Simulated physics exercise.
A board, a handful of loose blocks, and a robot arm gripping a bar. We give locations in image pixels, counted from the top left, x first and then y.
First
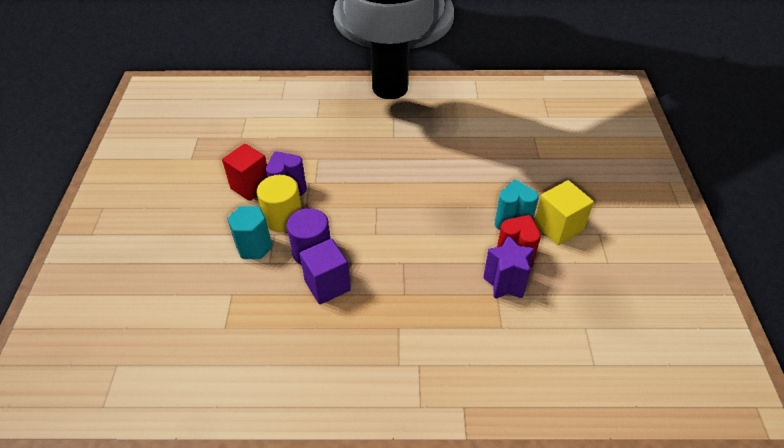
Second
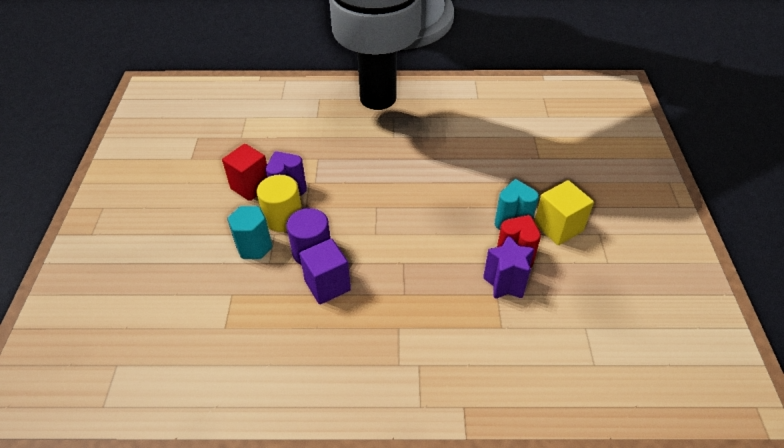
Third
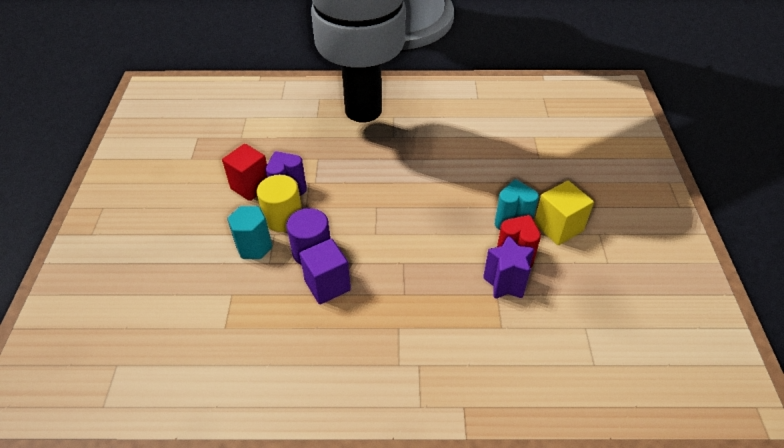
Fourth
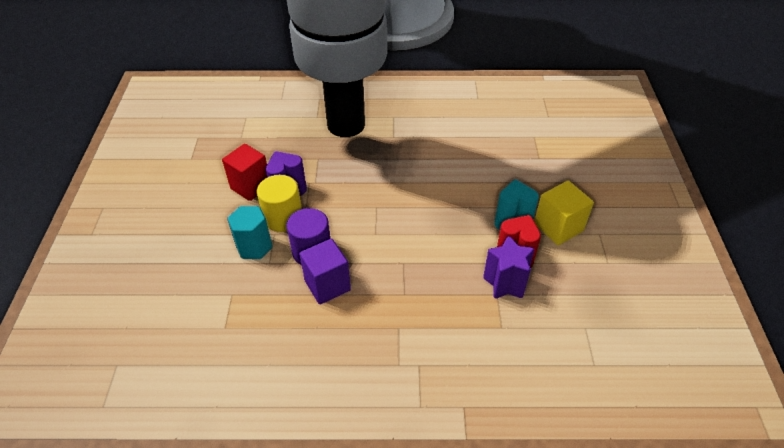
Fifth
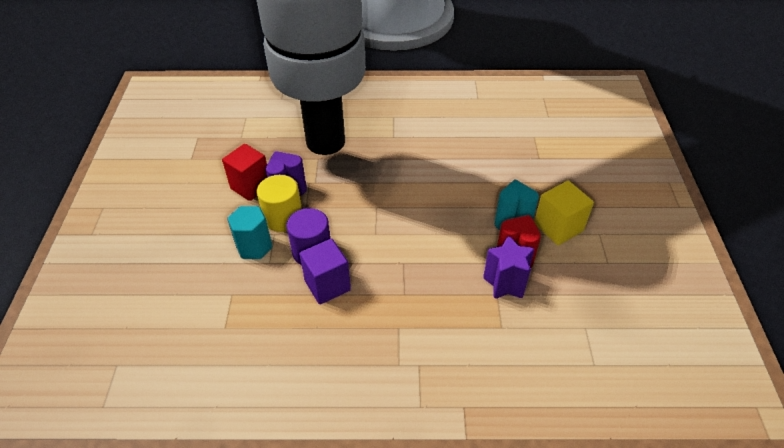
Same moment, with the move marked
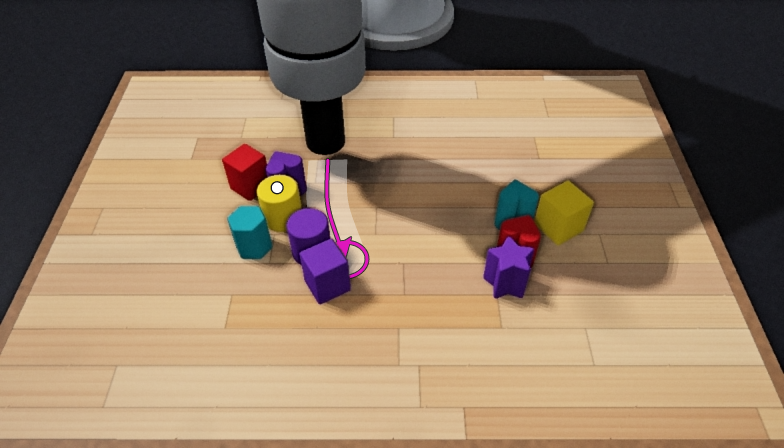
To begin with, a robot arm holds a dark bar over the far edge of a wooden table, with colourful blocks clustered in two groups to the left and right. The arm moves the bar steadily toward the viewer and slightly left, nearing the left group, while the blocks stay still.
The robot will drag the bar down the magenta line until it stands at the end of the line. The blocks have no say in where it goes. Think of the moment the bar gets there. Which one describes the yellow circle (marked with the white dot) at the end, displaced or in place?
That block is not shifted.
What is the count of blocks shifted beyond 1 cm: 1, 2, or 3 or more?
One.
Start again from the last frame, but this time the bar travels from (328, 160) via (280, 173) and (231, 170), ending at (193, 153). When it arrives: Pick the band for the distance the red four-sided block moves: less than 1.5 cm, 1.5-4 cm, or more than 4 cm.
Travels 1.5 to 4 cm.
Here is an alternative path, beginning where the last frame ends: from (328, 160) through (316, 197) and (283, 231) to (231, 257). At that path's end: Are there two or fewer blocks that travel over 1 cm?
It seems not.
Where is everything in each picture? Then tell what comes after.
Tip of the bar (390, 89), middles of tops, yellow circle (277, 188), purple circle (307, 222), purple four-sided block (323, 256), in the first frame.
Bar (378, 99), nothing pushed, in the second frame.
Bar (364, 111), nothing pushed, in the third frame.
Bar (346, 126), nothing pushed, in the fourth frame.
Bar (326, 142), yellow circle (277, 188), purple circle (307, 222), purple four-sided block (323, 256), in the fifth frame.
The line goes from (328, 160) via (328, 207), ending at (345, 259); the dot is on the yellow circle.
What follows on the original path. One third of the way, bar (325, 173); nothing pushed yet.
Two thirds of the way, bar (331, 207); nothing pushed yet.
At the end, bar (343, 242); yellow circle unmoved; purple circle (297, 239); purple four-sided block (322, 263), turned 20° anticlockwise.
